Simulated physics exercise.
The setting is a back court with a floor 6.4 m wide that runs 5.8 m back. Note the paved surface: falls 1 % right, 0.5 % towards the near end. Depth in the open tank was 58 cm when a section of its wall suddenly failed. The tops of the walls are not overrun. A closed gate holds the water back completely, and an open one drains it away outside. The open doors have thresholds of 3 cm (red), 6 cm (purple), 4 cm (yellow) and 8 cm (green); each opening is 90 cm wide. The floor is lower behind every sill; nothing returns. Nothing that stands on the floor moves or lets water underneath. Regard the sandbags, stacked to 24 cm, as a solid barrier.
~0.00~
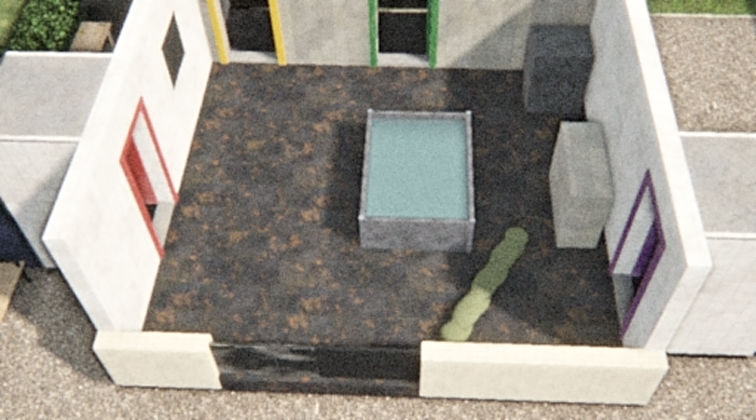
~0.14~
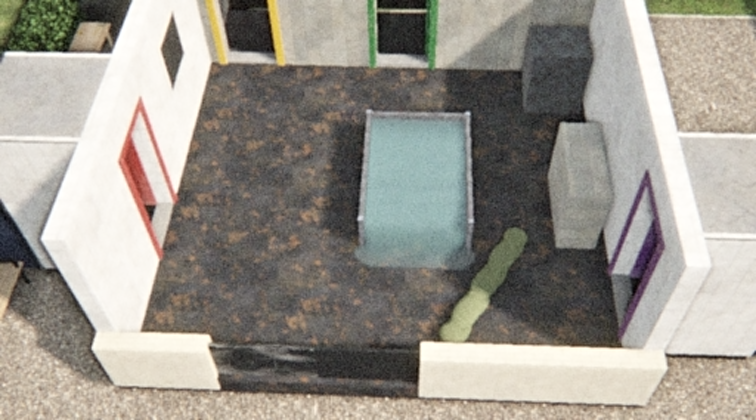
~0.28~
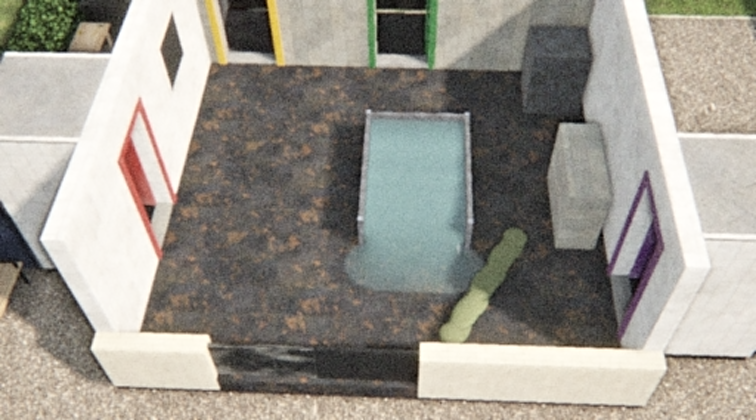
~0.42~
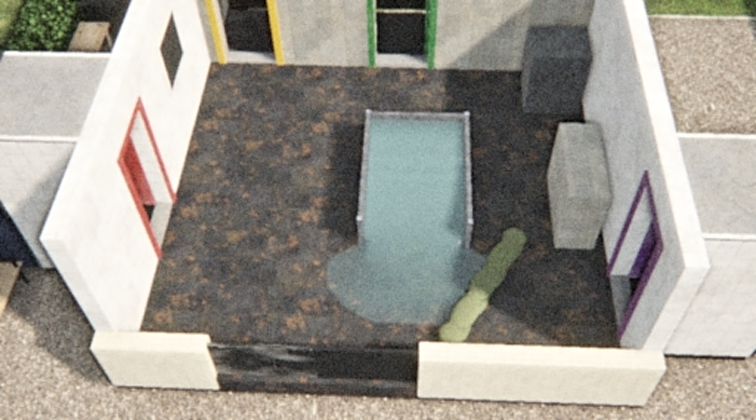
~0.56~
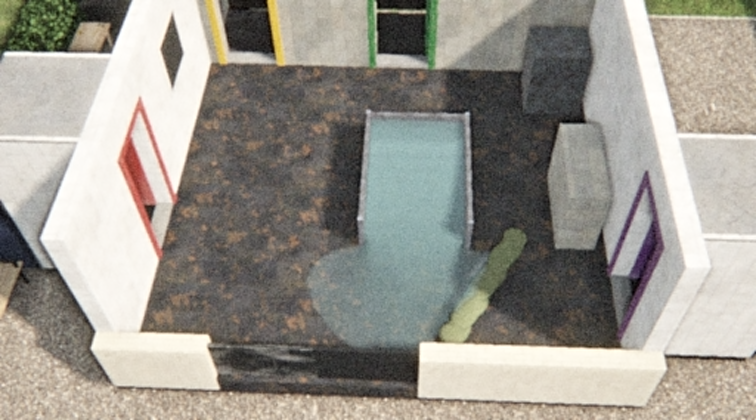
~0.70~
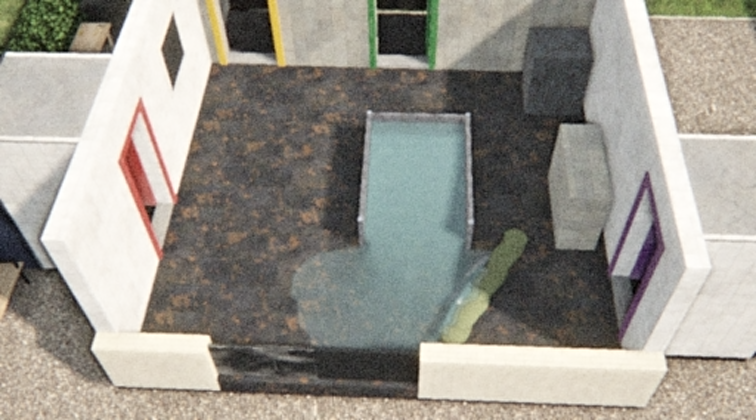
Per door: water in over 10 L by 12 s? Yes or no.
Red door yes, purple door yes, yellow door yes, green door no.
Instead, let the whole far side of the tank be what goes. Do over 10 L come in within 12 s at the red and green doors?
Compared with that limit, red falls short while green goes higher.
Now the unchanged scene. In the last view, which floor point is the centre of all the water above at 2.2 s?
Its balance point lies near (390, 282).
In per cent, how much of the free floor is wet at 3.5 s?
Close to 50 in a hundred.
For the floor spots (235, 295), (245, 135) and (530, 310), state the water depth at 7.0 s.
Depth readings in turn - 8, 4, 3 cm.
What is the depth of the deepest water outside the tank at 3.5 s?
Peak depth: Approx. 26 cm.
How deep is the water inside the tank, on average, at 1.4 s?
I'd put the mean depth near 30 centimetres.
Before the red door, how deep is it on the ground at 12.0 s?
Average: ~ 1.5 cm.
After 1.4 s water covers 20 % of the floor and is deepest (44 cm) near (395, 370); red door not reached, purple door not reached, yellow door not reached, green door not reached.
After 2.2 s water covers 30 % of the floor and is deepest (36 cm) near (395, 370); red door not reached, purple door 4 cm at the sill, 0 L in, yellow door not reached, green door not reached.
After 3.5 s water covers 50 % of the floor and is deepest (26 cm) near (134, 359); red door 9 cm at the sill, 7 L in, purple door 12 cm at the sill, 18 L in, yellow door not reached, green door not reached.
After 7.0 s water covers 90 % of the floor and is deepest (10 cm) near (252, 70); red door 5 cm at the sill, 49 L in, purple door 6 cm at the sill, 42 L in, yellow door 9 cm at the sill, 48 L in, green door 4 cm at the sill, 0 L in.
After 12.0 s water covers 95 % of the floor and is deepest (11 cm) near (564, 79); red door 2 cm at the sill, 54 L in, purple door 6 cm at the sill, 42 L in, yellow door 3 cm at the sill, 74 L in, green door 4 cm at the sill, 0 L in.
